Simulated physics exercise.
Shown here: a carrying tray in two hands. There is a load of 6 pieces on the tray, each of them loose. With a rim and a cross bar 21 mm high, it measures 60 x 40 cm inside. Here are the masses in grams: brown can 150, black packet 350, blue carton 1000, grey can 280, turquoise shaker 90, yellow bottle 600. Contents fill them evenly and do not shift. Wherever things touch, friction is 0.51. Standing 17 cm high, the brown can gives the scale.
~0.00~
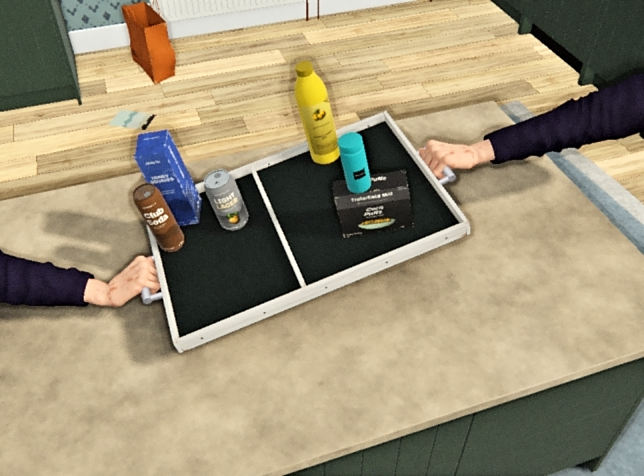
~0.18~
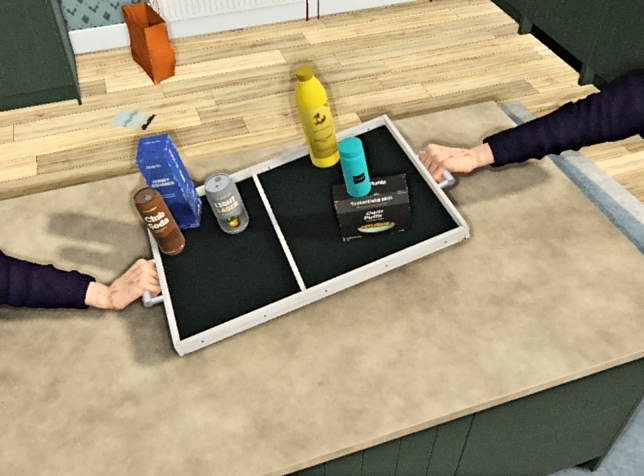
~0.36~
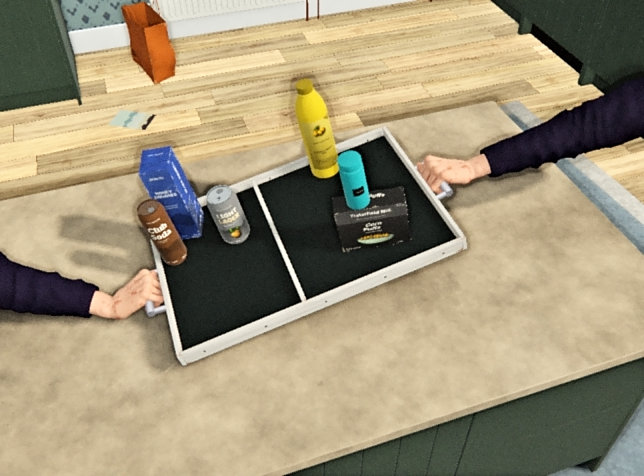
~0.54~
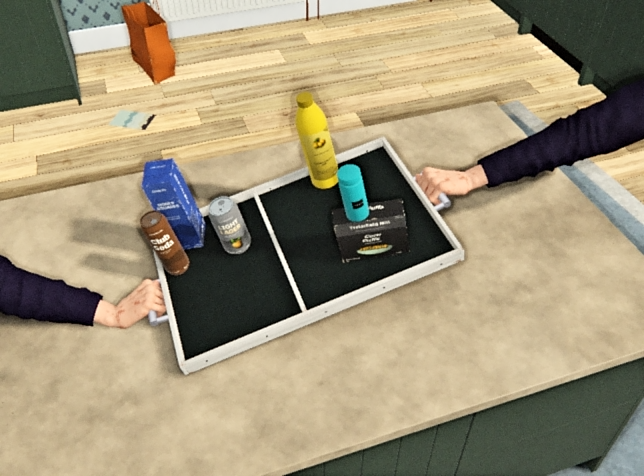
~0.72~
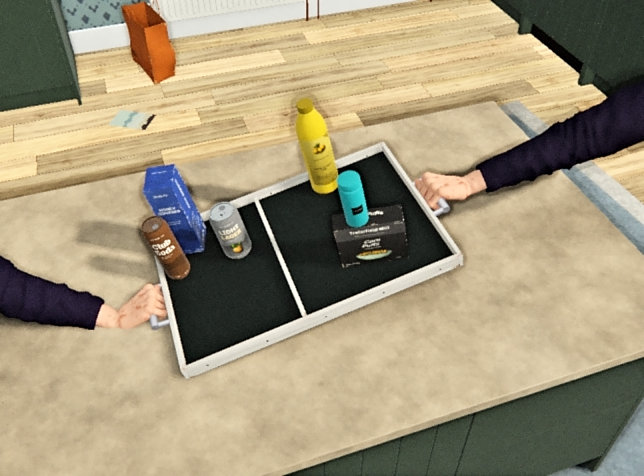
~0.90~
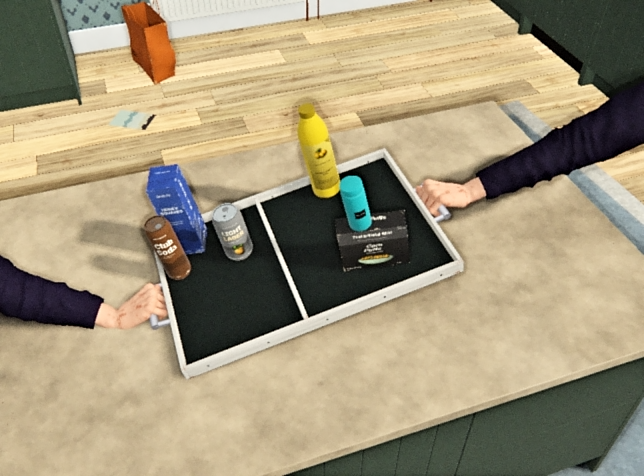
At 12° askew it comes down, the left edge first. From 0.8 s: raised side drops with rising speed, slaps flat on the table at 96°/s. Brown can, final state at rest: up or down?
Up.
After 1.20 s, tray flat on the table; turquoise shaker tipped 15° from how it sat; yellow bottle tipped 10° from how it sat; blue carton tipped 3° from how it sat.
After 1.70 s, tray flat on the table; turquoise shaker upside down; yellow bottle tipped 22° from how it sat.
After 2.10 s, tray flat on the table; turquoise shaker now off the tray; yellow bottle on its side.
At rest (3.3 s), off the tray and tipped over, turquoise shaker; tipped over on the tray, yellow bottle; the other 4 in place, give or take 5 cm. In the last view, brown can near (177, 249).
